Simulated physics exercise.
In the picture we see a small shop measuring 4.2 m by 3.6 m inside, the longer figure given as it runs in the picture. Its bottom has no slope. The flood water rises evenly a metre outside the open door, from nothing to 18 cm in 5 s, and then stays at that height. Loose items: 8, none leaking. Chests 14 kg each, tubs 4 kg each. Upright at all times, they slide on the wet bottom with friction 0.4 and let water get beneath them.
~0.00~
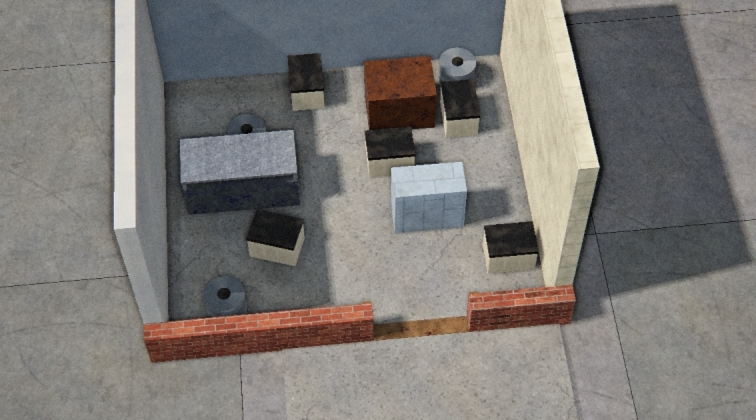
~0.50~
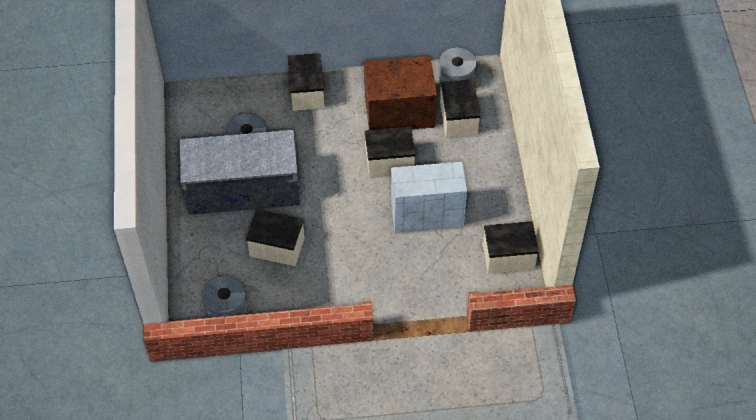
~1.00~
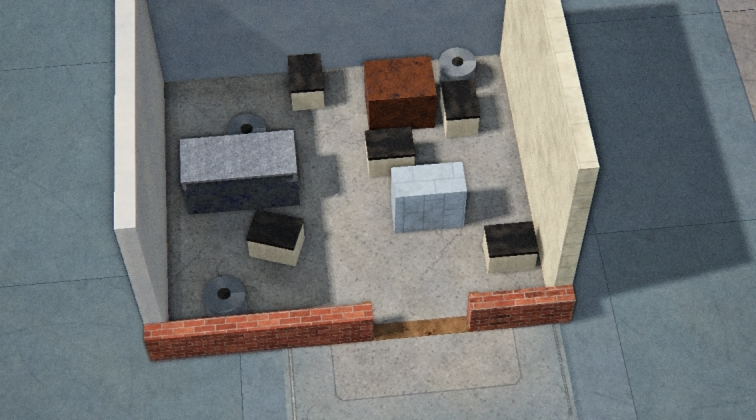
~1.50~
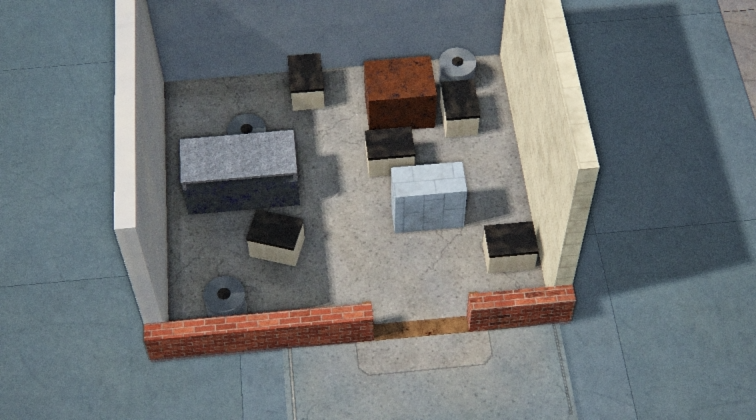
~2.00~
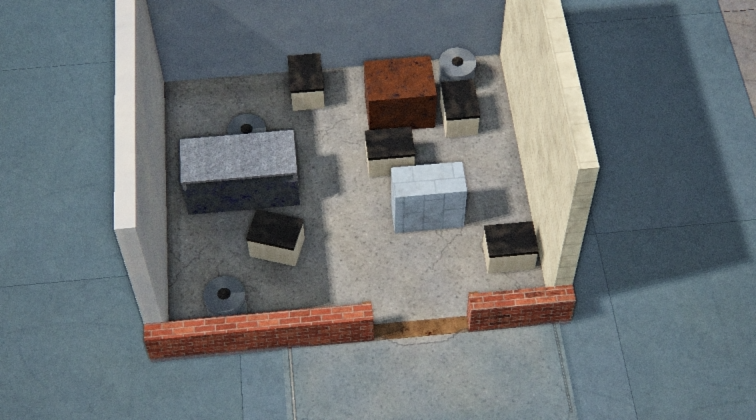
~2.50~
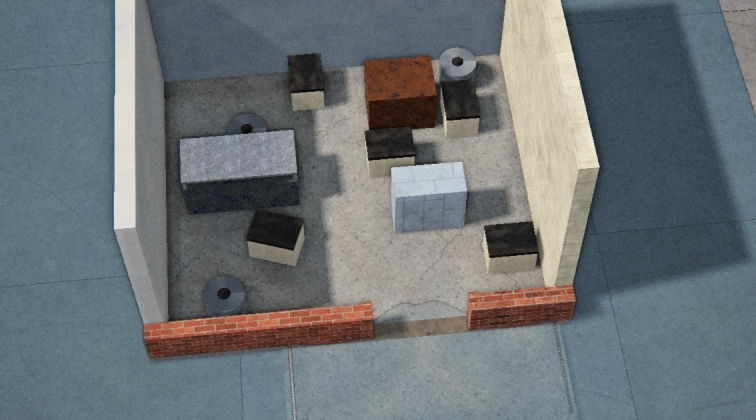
A small roofless shop with pale side walls, a blue-grey back wall and a low brick front stands on paving, seen from high above its open doorway. Inside are a long grey block at left, a rust-brown block behind a pale blue one, black-topped chests and grey round tubs. Bluish water spreads over the paving and reaches the doorway, while the objects and camera stay still.
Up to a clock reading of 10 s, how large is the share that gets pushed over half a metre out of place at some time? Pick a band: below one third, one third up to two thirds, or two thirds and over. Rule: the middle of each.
The share is below one third.
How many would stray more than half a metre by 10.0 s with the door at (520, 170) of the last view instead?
Then it comes to 2.
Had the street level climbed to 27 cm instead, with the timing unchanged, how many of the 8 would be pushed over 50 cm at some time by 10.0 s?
4.
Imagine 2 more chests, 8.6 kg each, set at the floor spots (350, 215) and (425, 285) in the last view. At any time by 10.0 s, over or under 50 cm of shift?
Note: Item 1 above threshold; item 2 above threshold.
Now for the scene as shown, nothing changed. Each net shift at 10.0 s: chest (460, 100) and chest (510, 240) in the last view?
They sit 0 cm and 50 cm away, in the order given.
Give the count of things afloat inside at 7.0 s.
I'd say 0 of them.
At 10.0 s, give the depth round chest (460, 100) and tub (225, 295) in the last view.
First roughly 5 cm, second roughly 4 cm.
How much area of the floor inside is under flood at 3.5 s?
Around 1.5 m2 of it.
After 3.5 s 0 of 8 are over 50 cm from their spots; 0 afloat.
After 4.5 s 0 of 8 are over 50 cm from their spots; 0 afloat.
After 7.0 s 0 of 8 are over 50 cm from their spots; 0 afloat.
After 10.0 s 1 of 8 are over 50 cm from their spots, and 1 have been at some point; 3 afloat.
